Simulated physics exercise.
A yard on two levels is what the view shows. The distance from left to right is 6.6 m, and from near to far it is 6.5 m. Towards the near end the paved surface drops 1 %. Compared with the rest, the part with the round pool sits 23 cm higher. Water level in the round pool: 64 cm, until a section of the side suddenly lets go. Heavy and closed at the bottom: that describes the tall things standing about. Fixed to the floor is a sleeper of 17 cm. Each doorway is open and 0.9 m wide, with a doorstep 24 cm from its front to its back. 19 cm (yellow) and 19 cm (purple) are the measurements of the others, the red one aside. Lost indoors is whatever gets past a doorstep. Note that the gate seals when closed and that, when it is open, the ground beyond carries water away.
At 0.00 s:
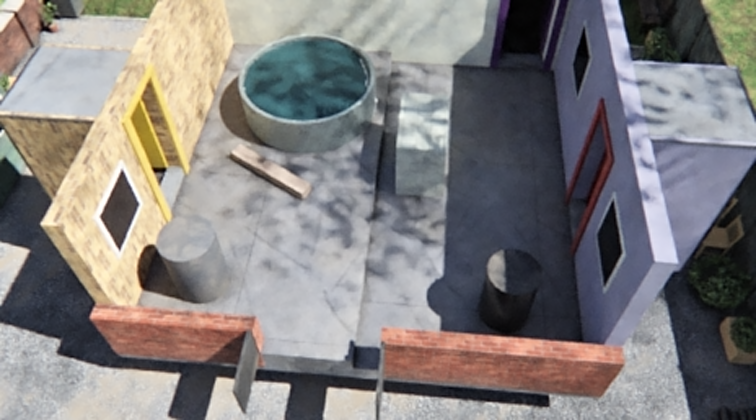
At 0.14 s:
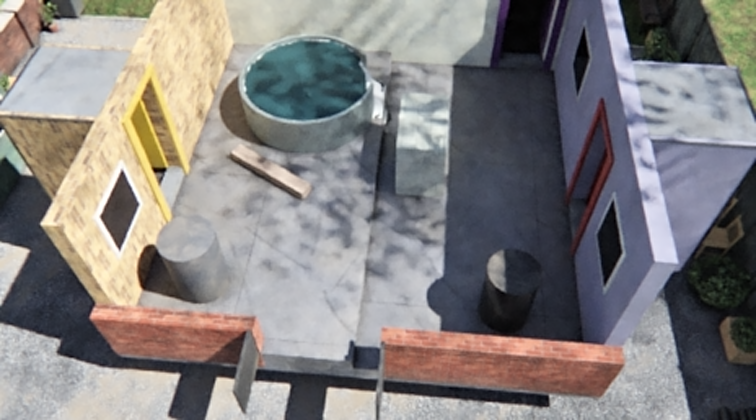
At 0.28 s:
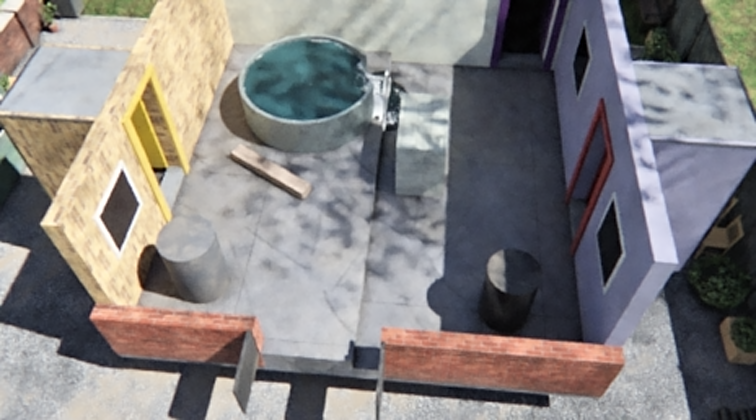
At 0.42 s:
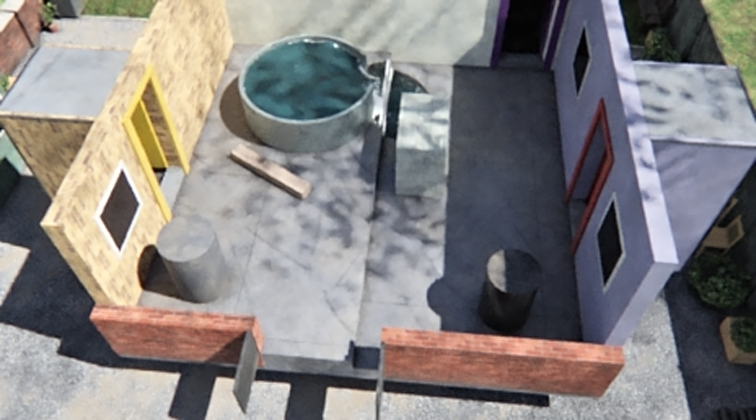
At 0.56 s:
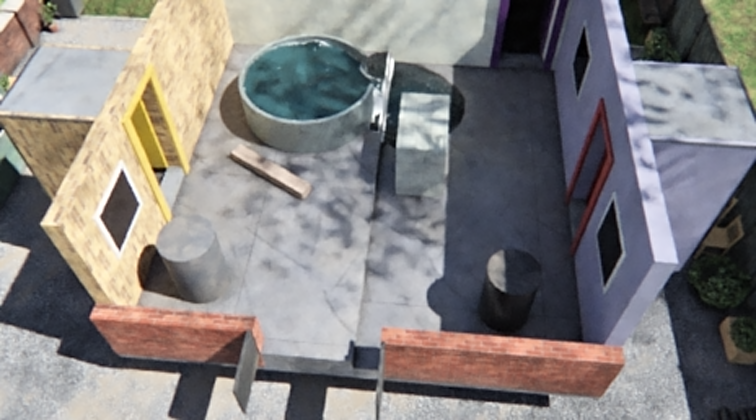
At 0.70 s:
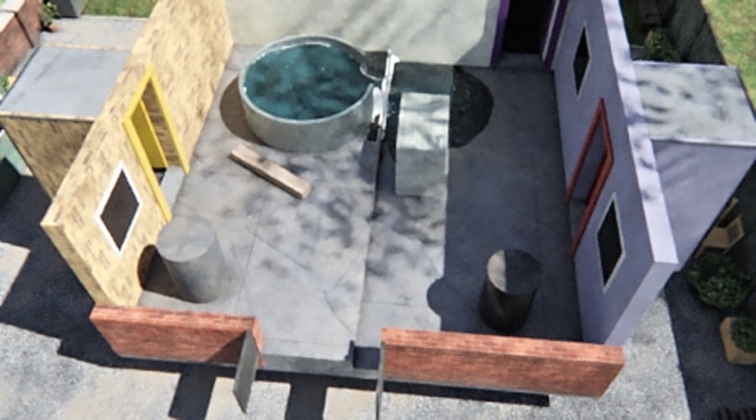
Water pouring from the right side of a round pool and spreading behind a pale block across a grey walled yard.
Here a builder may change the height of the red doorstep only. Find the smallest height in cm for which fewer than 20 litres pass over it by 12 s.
I would say 5 cm.
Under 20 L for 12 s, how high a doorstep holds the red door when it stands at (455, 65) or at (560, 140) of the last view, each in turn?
You'd want roughly 14.0 cm there first, then roughly 19 cm.
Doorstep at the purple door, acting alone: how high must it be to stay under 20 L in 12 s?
The purple one would have to be about 23 cm high.
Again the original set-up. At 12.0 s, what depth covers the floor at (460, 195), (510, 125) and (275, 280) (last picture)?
About 3, 4 and 0 cm.
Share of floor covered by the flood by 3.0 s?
I'd say near 30 percent.
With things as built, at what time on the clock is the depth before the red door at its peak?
The depth peaks at about 5.0 seconds.
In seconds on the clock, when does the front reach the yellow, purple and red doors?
Arrival times - yellow: Not within the 12 s; purple: 1.1 s; red: 2.2 s.
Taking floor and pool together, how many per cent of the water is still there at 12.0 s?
Water still present: Approx. 88 %.
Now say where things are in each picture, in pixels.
In the first frame, the round pool at (307, 79) is whole and still, 64 cm deep; the red door at (586, 187) is dry.
In the second frame, water pours out at (371, 89) and has run 0.3 m, to (384, 94); about 9 cm deep outside, 64 cm at the back.
In the third frame, the gap is at (371, 91), the front 0.8 m out at a hidden place; the back of the round pool holds 64 cm.
In the fourth frame, water pours out at (371, 91) and has run 1.2 m, to a hidden place; about 7 cm deep outside, 64 cm at the back.
In the fifth frame, the front is at (459, 99), 1.7 m from the gap at (371, 91); 3.0 m2 of floor is wet, 64 cm left at the back.
In the sixth frame, the gap is at (371, 90), the front 2.3 m out at (490, 103); the back of the round pool holds 63 cm; the red door at (586, 187), 4.4 m from the gap, is still 2.5 m from the nearest water.
After 1.4 s water covers 25 % of the floor, deepest (32 cm) near (375, 94); it has not reached the red door.
After 3.0 s water covers 30 % of the floor, deepest (32 cm) near (551, 88); 7 cm at the red door, 0 litres in over its 18 cm doorstep.
After 12.0 s water covers 55 % of the floor, deepest (18 cm) near (578, 360); 6 cm at the red door, 0 litres in over its 18 cm doorstep.
At the red door as built, the water arrived by 2.2 s and peaked near 9 cm at 5.2 s.
With a doorstep of 4 cm, 38 litres would have come in within the 12 s; with 6.5 cm, 8 litres. So under 20 litres takes about 5 cm.
